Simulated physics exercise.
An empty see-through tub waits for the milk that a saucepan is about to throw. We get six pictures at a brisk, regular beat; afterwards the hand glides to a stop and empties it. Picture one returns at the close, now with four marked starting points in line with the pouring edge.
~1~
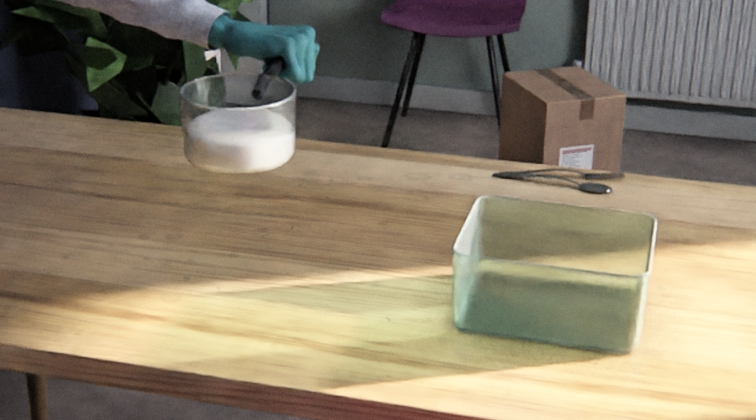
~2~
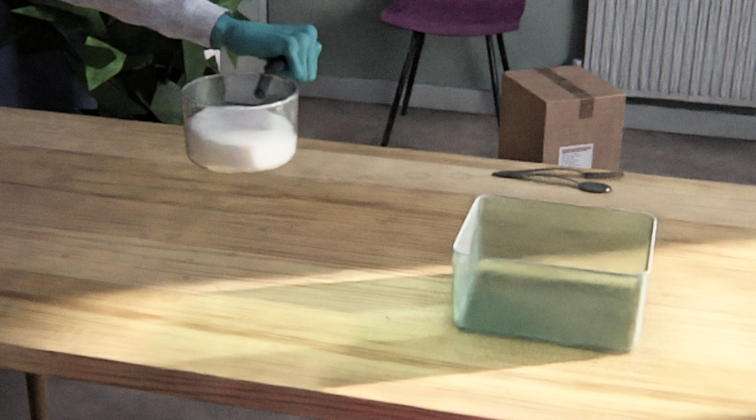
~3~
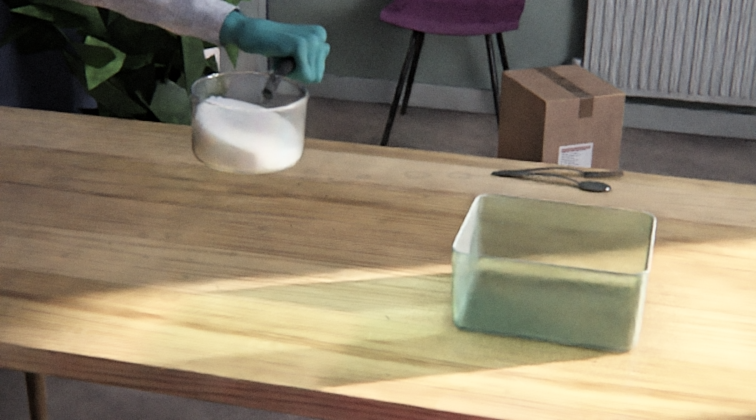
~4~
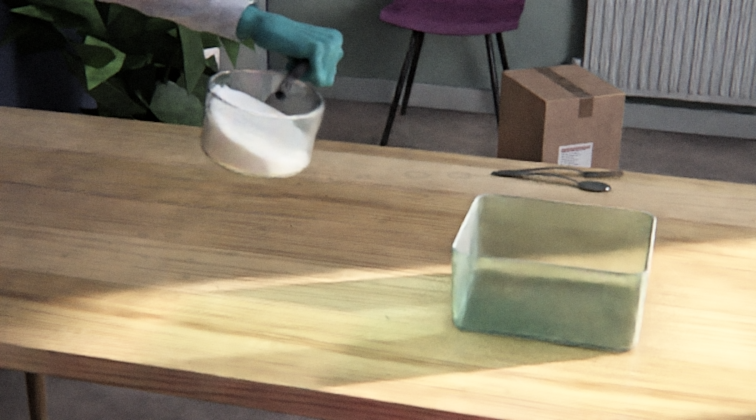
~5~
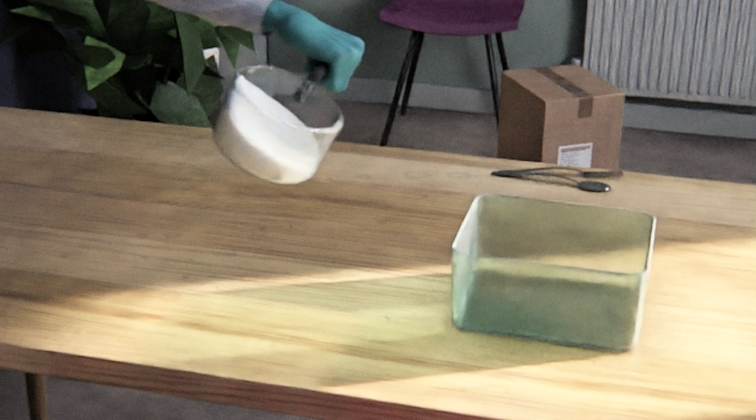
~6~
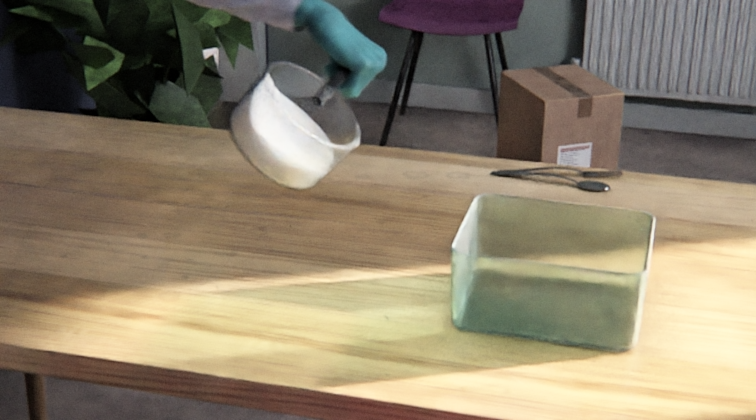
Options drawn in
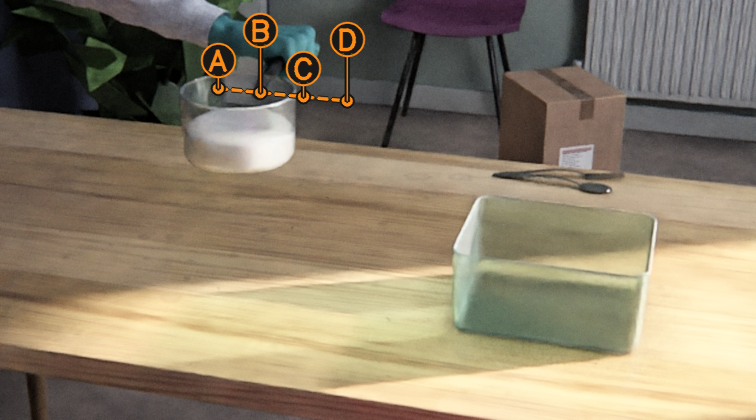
A clear saucepan of milk, gripped by a teal-gloved hand above a wooden table, moved to the right and tilted more and more toward an empty see-through tub, with no milk leaving it.
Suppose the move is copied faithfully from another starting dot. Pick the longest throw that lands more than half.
D is the one.
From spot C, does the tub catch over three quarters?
No, less.
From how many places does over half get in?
One of them.
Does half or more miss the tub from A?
Yes, it does.
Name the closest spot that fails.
Spot C.
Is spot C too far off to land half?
Yes.
On the marked copy, A at (218, 88); B at (260, 92); C at (303, 96); D at (347, 101).
With A, about 0 % lands in the tub, 98 % falls short.
With B, about 1 % lands in the tub, 94 % falls short and 6 % goes beside or beyond.
With C, about 30 % lands in the tub, 64 % falls short and 7 % goes beside or beyond.
With D, about 66 % lands in the tub, 20 % falls short and 14 % goes beside or beyond.
